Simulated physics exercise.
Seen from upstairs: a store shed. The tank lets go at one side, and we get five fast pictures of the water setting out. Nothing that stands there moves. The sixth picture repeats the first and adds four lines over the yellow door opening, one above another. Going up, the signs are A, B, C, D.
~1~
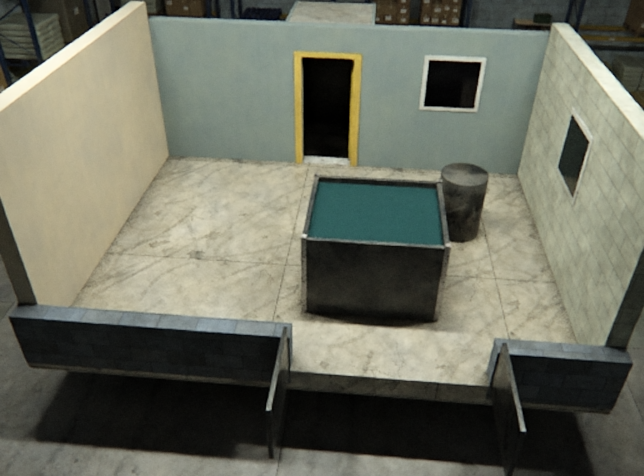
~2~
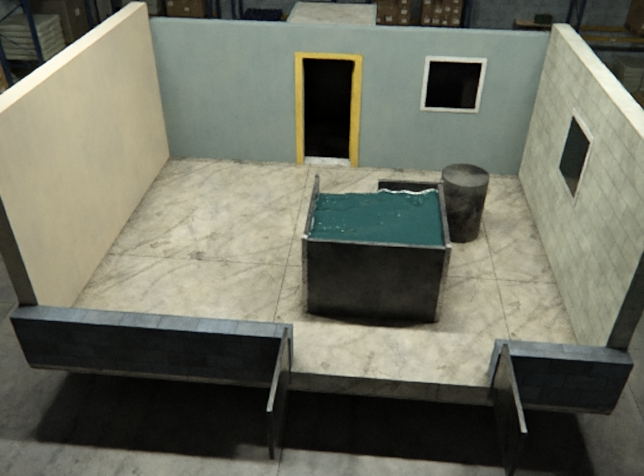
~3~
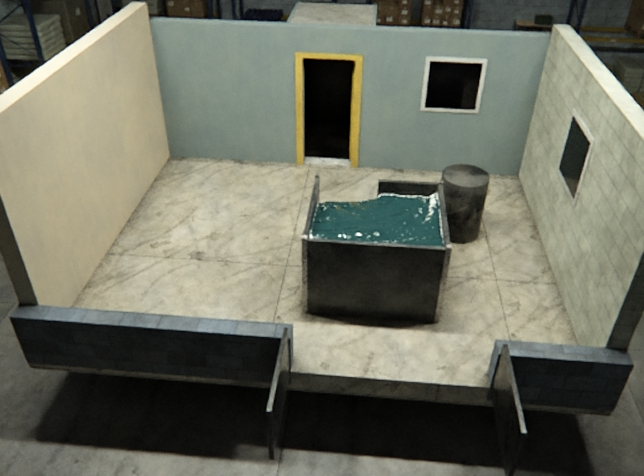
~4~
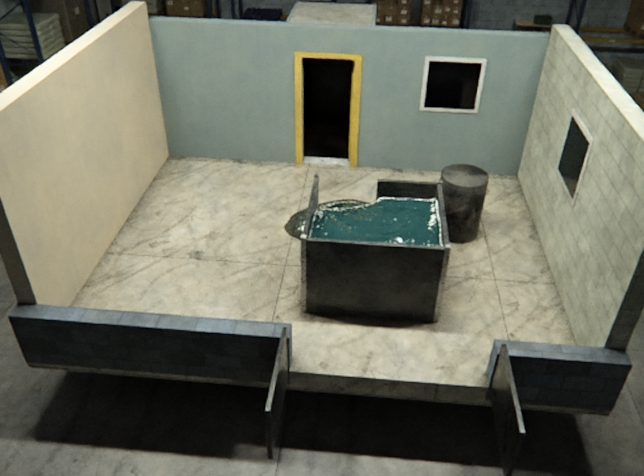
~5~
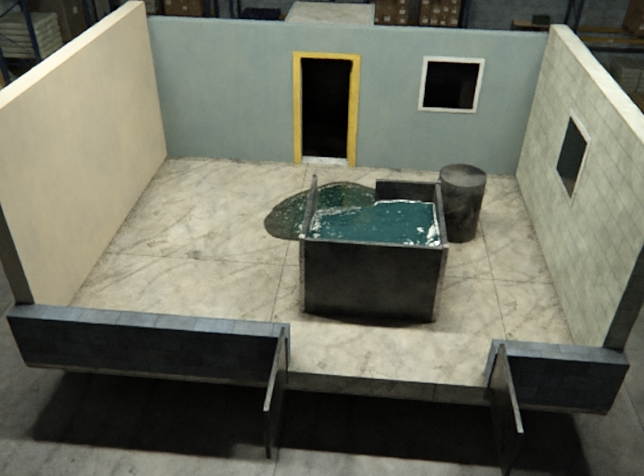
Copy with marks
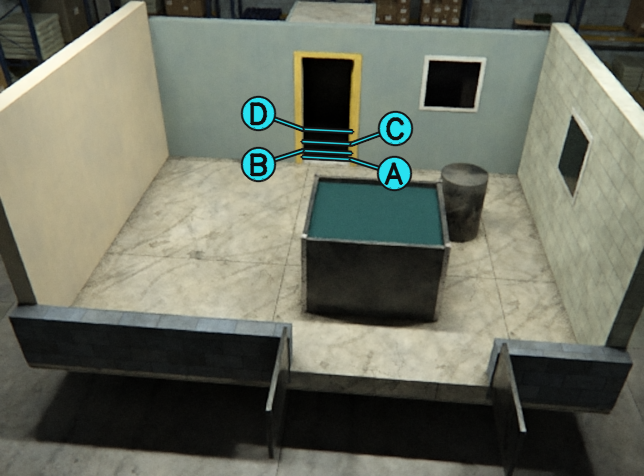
At first, a dark tank of still green water stands beside a round drum in a roofless room with a yellow doorway. The back of the tank opens, and the water surface drops and churns with white flecks. Water then emerges behind the tank and spreads leftward across the pale floor in a widening puddle.
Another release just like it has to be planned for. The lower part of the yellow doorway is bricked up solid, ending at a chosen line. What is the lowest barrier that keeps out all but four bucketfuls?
C will do.
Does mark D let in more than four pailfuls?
No, not at all.
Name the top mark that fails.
The answer is B.
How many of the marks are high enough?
Two.
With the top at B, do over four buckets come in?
Yes, that goes wrong.
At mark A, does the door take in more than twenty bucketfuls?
Yes, clearly.
In cyan, A at (326, 158); B at (326, 151); C at (326, 142); D at (327, 130); from the bottom up A, B, C, D.
With A, dozens of bucketfuls pour in.
With B, about 14 bucketfuls get in.
With C, a bucket or two gets in.
With D, nothing gets over.
